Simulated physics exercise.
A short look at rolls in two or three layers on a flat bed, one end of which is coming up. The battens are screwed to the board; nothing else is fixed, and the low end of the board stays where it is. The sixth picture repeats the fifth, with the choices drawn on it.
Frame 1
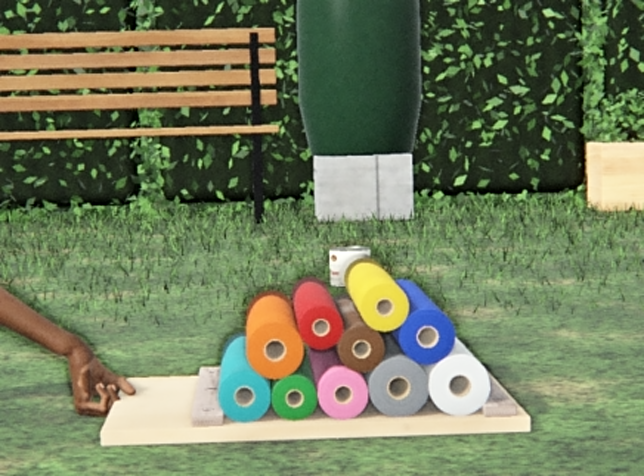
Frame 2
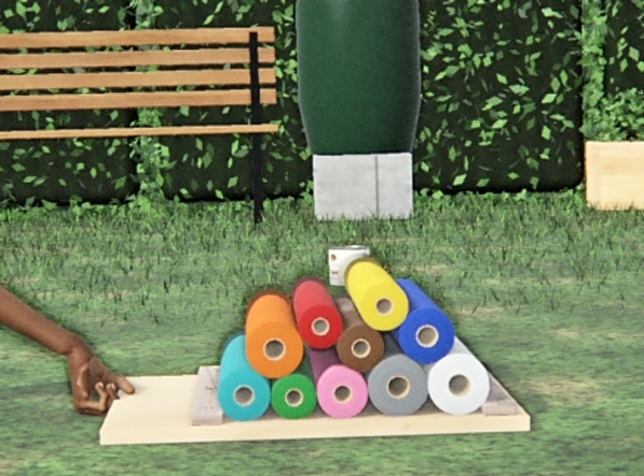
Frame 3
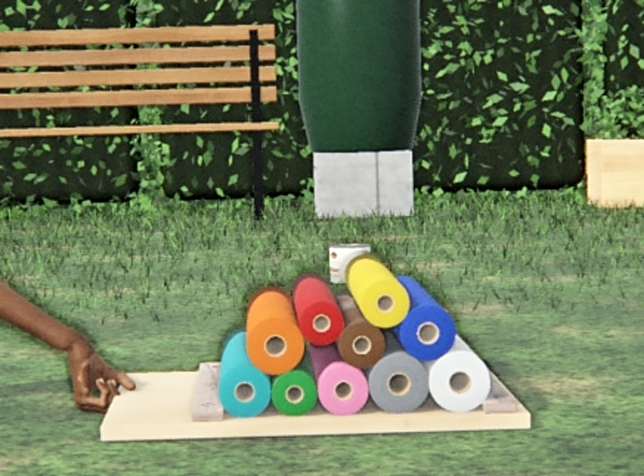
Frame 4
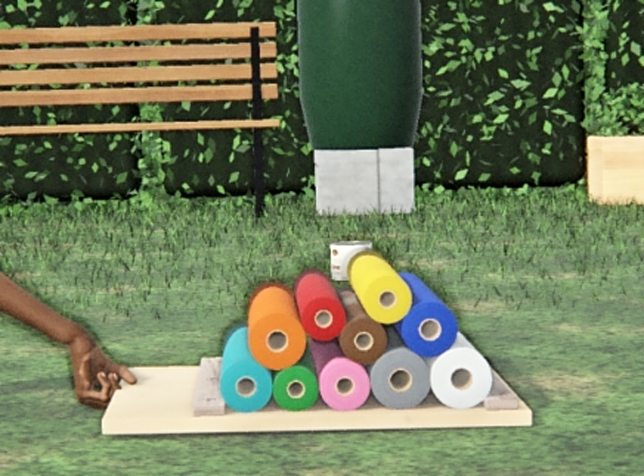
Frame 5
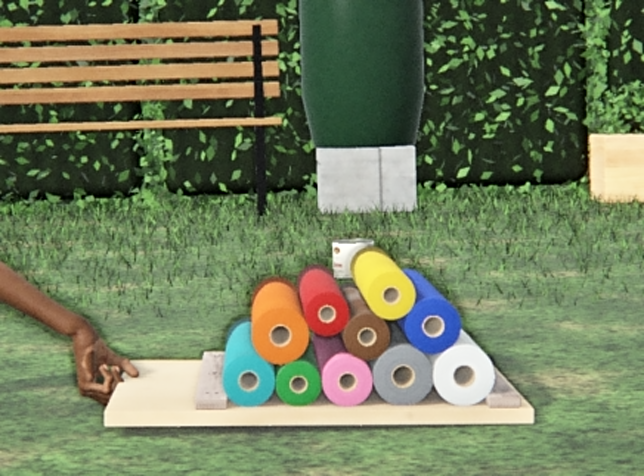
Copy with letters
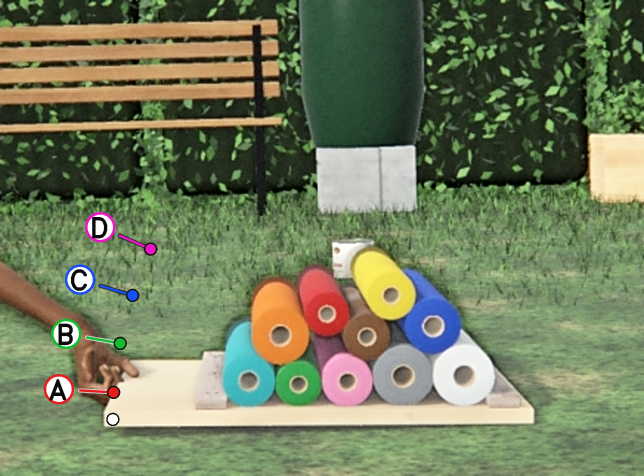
A pale board on the grass, stacked with colourful rolls between battens, lies with a hand at its left end. That end then rises slightly, the hand moving up with it, and the rolls shift only a little in view, keeping their places in the pile.
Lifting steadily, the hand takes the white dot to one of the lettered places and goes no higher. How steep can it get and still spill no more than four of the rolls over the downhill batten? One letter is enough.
Raise it to D.
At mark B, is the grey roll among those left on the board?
The grey roll: Yes.
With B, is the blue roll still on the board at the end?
Yes, with B.
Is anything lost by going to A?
No.
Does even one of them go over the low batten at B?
No.
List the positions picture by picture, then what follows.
In the first picture, brown roll (362, 349); red roll (321, 327); blue roll (427, 337).
In the second picture, blue roll (427, 336); yellow roll (384, 306).
In the third picture, board (310, 394); green roll (295, 394).
In the fourth picture, board (312, 390); turquoise roll (246, 387); green roll (296, 389).
In the fifth picture, board (314, 385); turquoise roll (249, 381); green roll (298, 384).
On the marked copy, A at (114, 392); B at (120, 343); C at (133, 295); D at (151, 249); the white dot at (113, 419).
With D. Early on, board at 16°.
Further on, board at 25°.
At the end, board at 25°, none over the low batten.
As for the rest, A none over the low batten; B none over the low batten; C none over the low batten.
